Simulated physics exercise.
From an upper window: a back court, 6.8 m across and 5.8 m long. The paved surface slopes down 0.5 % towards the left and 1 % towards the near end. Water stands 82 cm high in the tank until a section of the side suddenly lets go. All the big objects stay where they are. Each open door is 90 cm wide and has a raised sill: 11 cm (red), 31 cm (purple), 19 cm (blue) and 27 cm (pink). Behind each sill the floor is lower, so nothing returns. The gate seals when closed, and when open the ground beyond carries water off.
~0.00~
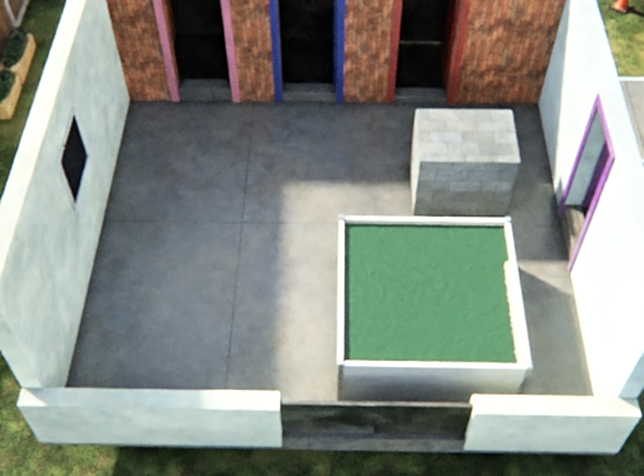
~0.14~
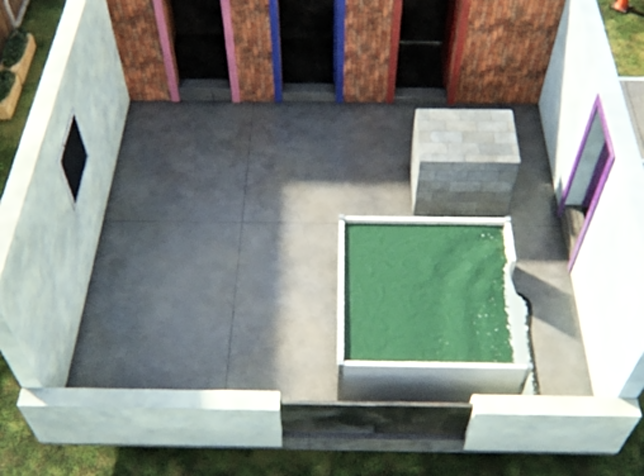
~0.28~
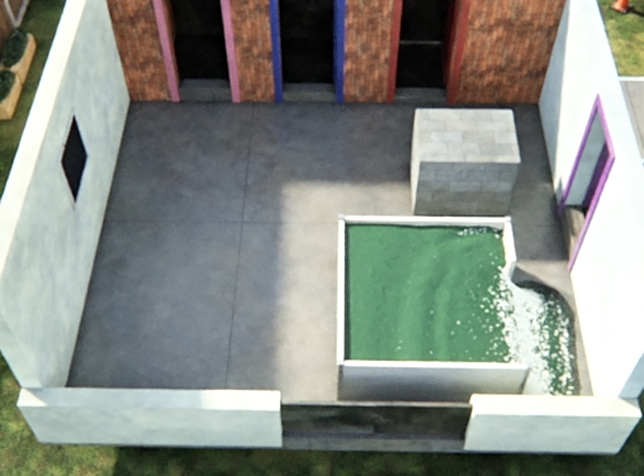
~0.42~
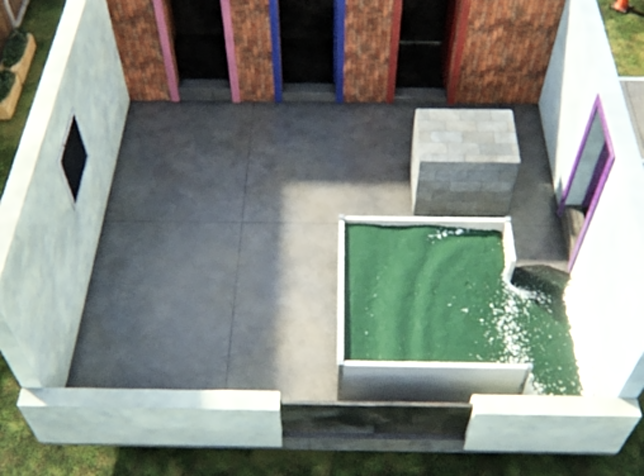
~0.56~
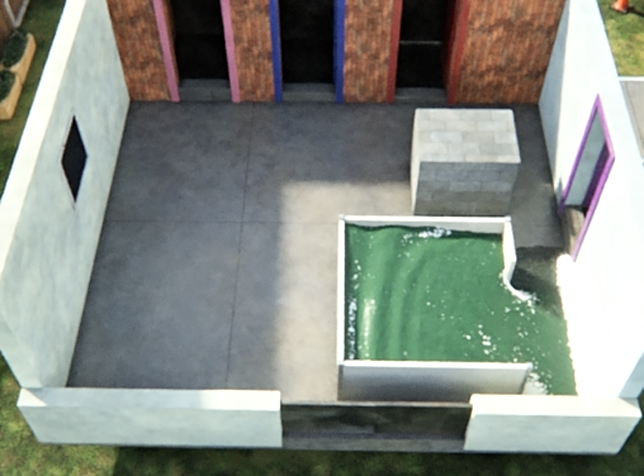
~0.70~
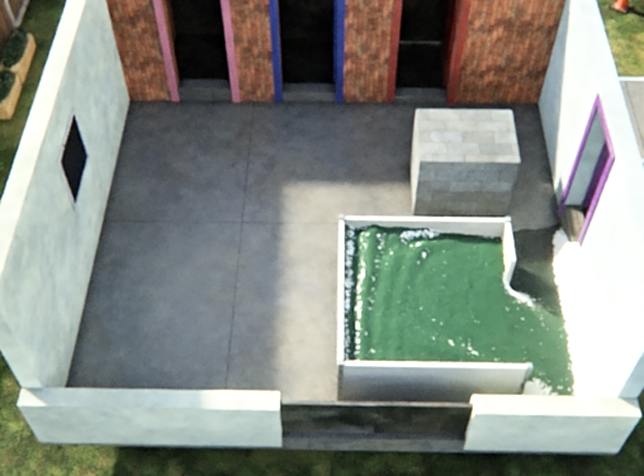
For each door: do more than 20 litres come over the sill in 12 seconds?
The water let in: At the red door it keeps below the limit; at the purple door it keeps below the limit; at the blue door it stays under the limit; at the pink door it stays under the limit.
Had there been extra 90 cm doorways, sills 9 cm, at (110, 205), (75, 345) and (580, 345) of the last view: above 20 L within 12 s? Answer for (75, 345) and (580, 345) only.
In that order: Past it, above.
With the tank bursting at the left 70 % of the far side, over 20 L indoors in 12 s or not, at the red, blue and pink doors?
Then: Red above, blue over, pink under.
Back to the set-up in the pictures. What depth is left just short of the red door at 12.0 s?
Some 6.5 cm.
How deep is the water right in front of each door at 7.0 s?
Depths in cm: Red 9, purple 12, blue 4, pink 11.
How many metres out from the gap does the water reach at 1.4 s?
Roughly 4.0 m.
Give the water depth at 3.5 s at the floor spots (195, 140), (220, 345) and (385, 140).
About 0, 2 and 5 cm.
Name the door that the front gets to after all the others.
Last comes the pink one.
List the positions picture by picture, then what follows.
The first frame shows still water, 82 cm deep, in the tank at (429, 291).
In the second frame, the front is at a hidden place, 0.9 m from the gap at (511, 334); 0.4 m2 of floor is under water; 82 cm left at the back of the tank.
In the third frame, the front is at (549, 293), 1.1 m from the gap at (510, 336); 1.5 m2 of floor is under water; 82 cm left at the back of the tank.
In the fourth frame, the front is at (568, 279), 1.5 m from the gap at (509, 338); 2.2 m2 of floor is under water; 82 cm left at the back of the tank.
In the fifth frame, the front is at (563, 252), 1.9 m from the gap at (509, 338); 2.5 m2 of floor is under water; 78 cm left at the back of the tank.
In the sixth frame, water pours out at (509, 338) and has run 2.2 m, to (559, 229); typically 25 cm deep outside, 70 cm at the tank's back.
After 1.4 s water covers 15 % of the floor and is deepest (82 cm) near (586, 424); red door not reached, purple door 16 cm at the sill, 0 L in, blue door not reached, pink door not reached.
After 2.2 s water covers 30 % of the floor and is deepest (57 cm) near (586, 424); red door not reached, purple door 21 cm at the sill, 0 L in, blue door not reached, pink door not reached.
After 3.5 s water covers 65 % of the floor and is deepest (45 cm) near (530, 112); red door 12 cm at the sill, 0 L in, purple door 16 cm at the sill, 0 L in, blue door 4 cm at the sill, 0 L in, pink door not reached.
After 7.0 s water covers 95 % of the floor and is deepest (22 cm) near (523, 385); red door 9 cm at the sill, 3 L in, purple door 12 cm at the sill, 0 L in, blue door 4 cm at the sill, 0 L in, pink door 11 cm at the sill, 0 L in.
After 12.0 s water covers 100 % of the floor and is deepest (20 cm) near (60, 416); red door 6 cm at the sill, 4 L in, purple door 7 cm at the sill, 0 L in, blue door 5 cm at the sill, 0 L in, pink door 9 cm at the sill, 0 L in.
